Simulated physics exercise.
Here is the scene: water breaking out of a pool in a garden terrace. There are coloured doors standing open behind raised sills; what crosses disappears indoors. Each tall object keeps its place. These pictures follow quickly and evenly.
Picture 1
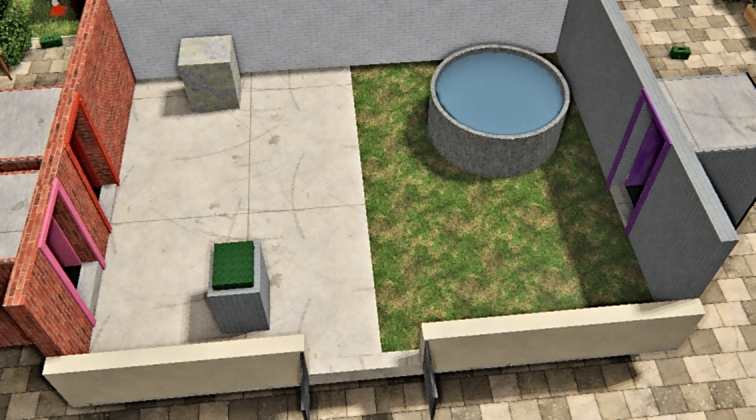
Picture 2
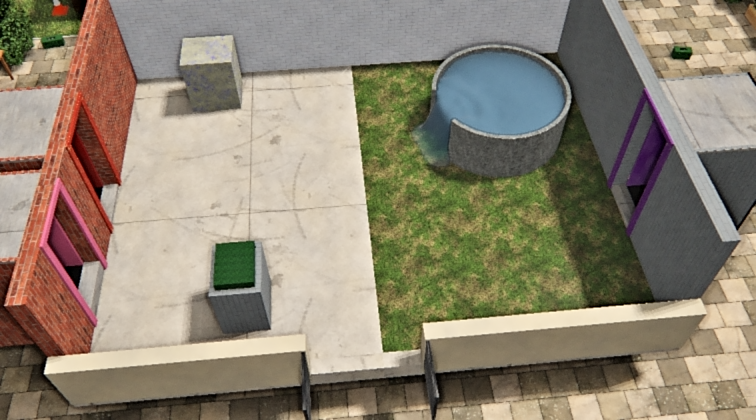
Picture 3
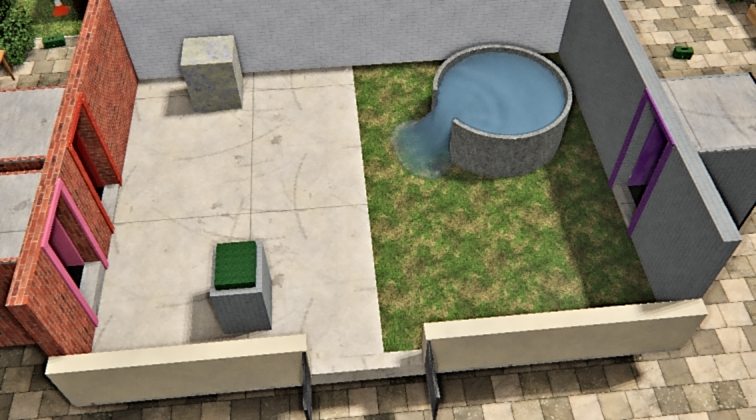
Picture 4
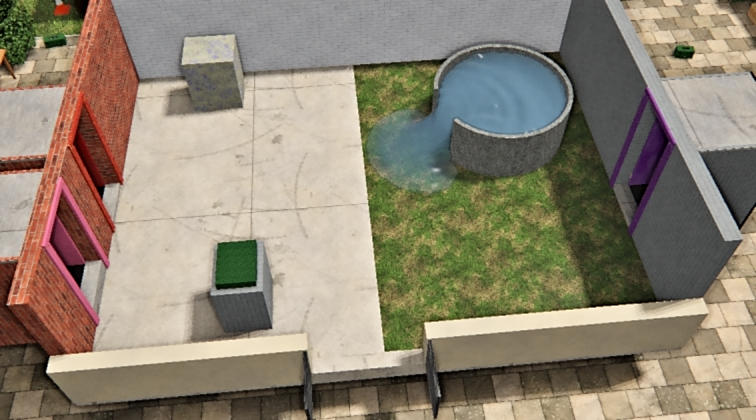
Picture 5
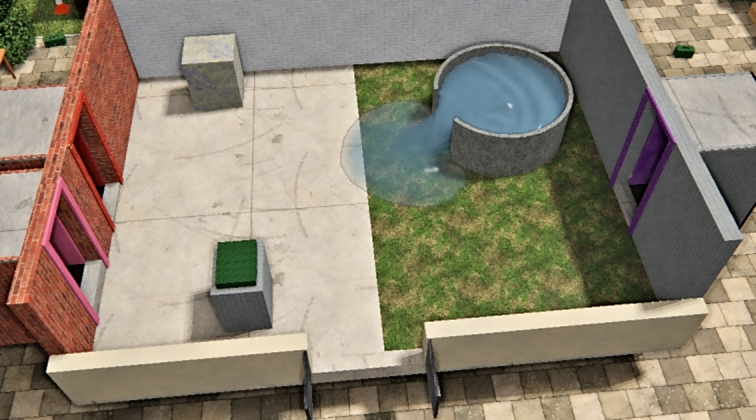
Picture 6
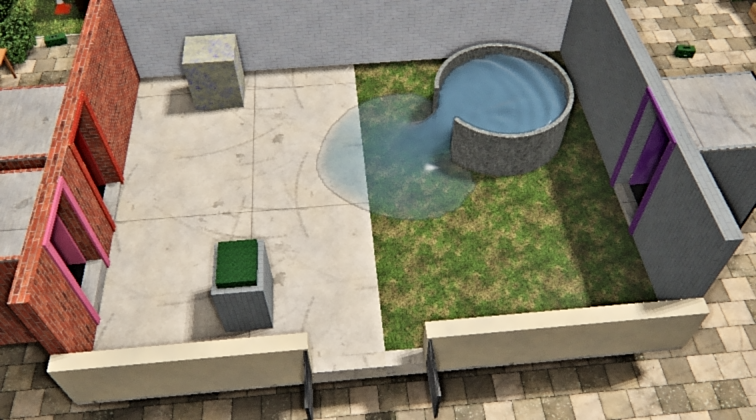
In a walled garden terrace, water breaks from a round pool and spreads left across grass and paving.
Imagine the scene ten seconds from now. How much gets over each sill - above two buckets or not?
At the red door, above two buckets. At the purple door, not above two buckets. At the pink door, not above two buckets.
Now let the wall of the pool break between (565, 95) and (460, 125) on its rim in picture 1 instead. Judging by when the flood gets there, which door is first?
I'd say the one in purple.
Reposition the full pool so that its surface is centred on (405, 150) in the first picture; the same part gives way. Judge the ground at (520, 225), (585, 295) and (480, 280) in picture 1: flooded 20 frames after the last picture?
I'd call them still dry, still dry and still dry, in the order asked.
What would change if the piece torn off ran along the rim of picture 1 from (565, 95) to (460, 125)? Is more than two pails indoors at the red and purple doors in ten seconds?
Note: Red misses the line, purple crosses the line.
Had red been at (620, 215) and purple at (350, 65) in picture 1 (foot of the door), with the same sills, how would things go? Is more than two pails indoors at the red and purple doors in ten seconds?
My reading: Red door lets less in, purple door stays under.
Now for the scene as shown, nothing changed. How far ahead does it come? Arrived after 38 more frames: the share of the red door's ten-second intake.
Some 90 in a hundred.
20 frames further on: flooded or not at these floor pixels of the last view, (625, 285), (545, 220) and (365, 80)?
Result, in order: Unflooded / unflooded / waterlogged.
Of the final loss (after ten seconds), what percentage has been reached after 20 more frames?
It should be close to 20 percent by then.
A moment on, water covers 30 % of the floor; the red door not reached, the purple door not reached, the pink door not reached.
Next, water covers 60 % of the floor; the red door wet at the sill, nothing in, the purple door not reached, the pink door not reached.
Then, water covers 75 % of the floor; the red door over two buckets in, the purple door not reached, the pink door wet at the sill, nothing in.
Later, water covers 80 % of the floor; the red door over two buckets in, the purple door not reached, the pink door wet at the sill, nothing in.
In the end, water covers 90 % of the floor; the red door far over two buckets in, the purple door not reached, the pink door wet at the sill, nothing in.
